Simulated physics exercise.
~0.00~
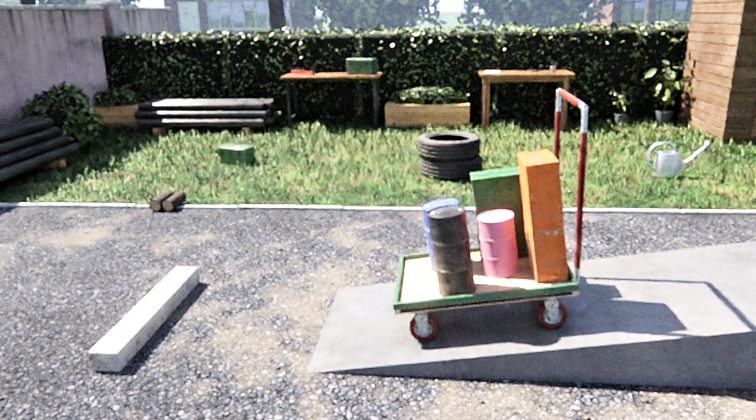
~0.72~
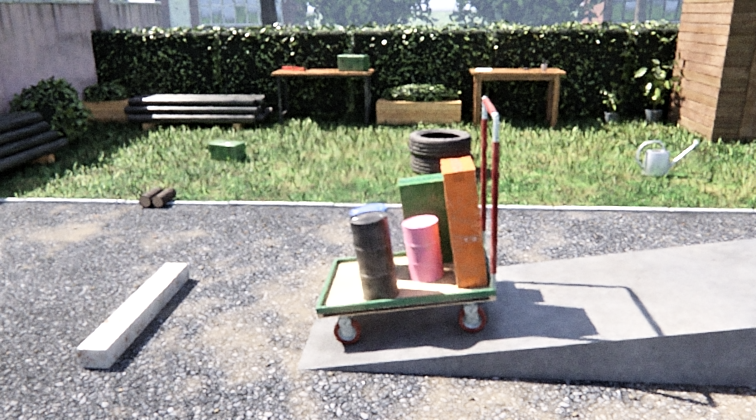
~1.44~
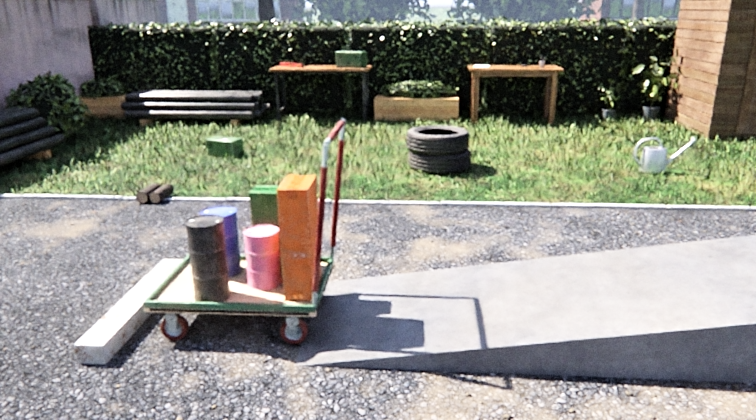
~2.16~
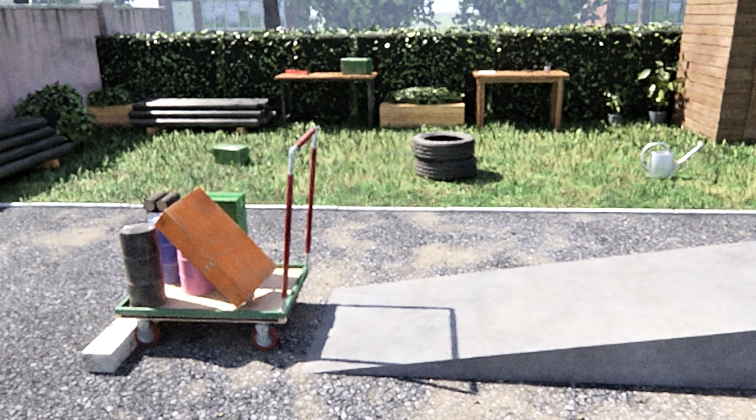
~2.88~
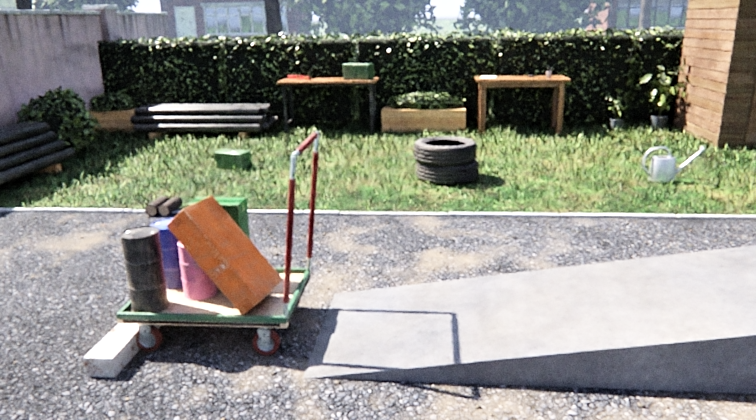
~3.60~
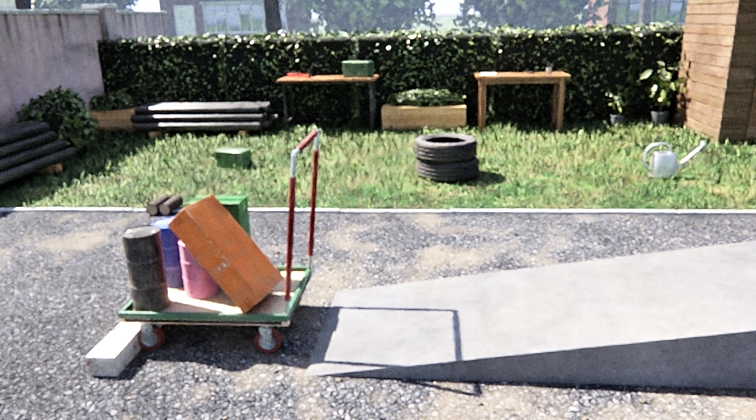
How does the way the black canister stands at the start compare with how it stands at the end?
At the start the black canister leans slightly along with the trolley on the ramp, and at the end it stands upright on the deck beside the kerb.
A flat trolley with a green-edged deck and a red handle stands on a grey ramp in a gravel yard, seen from the side by a slightly swaying camera. It carries black, blue and pink canisters, a green box and a tall orange box, with grass, a tyre and a hedge behind. The trolley rolls left down the ramp and across the gravel to a pale kerb, where it stops. The orange box topples left onto the canisters. It ends resting aslant against them, while the canisters and green box stay standing on the deck.
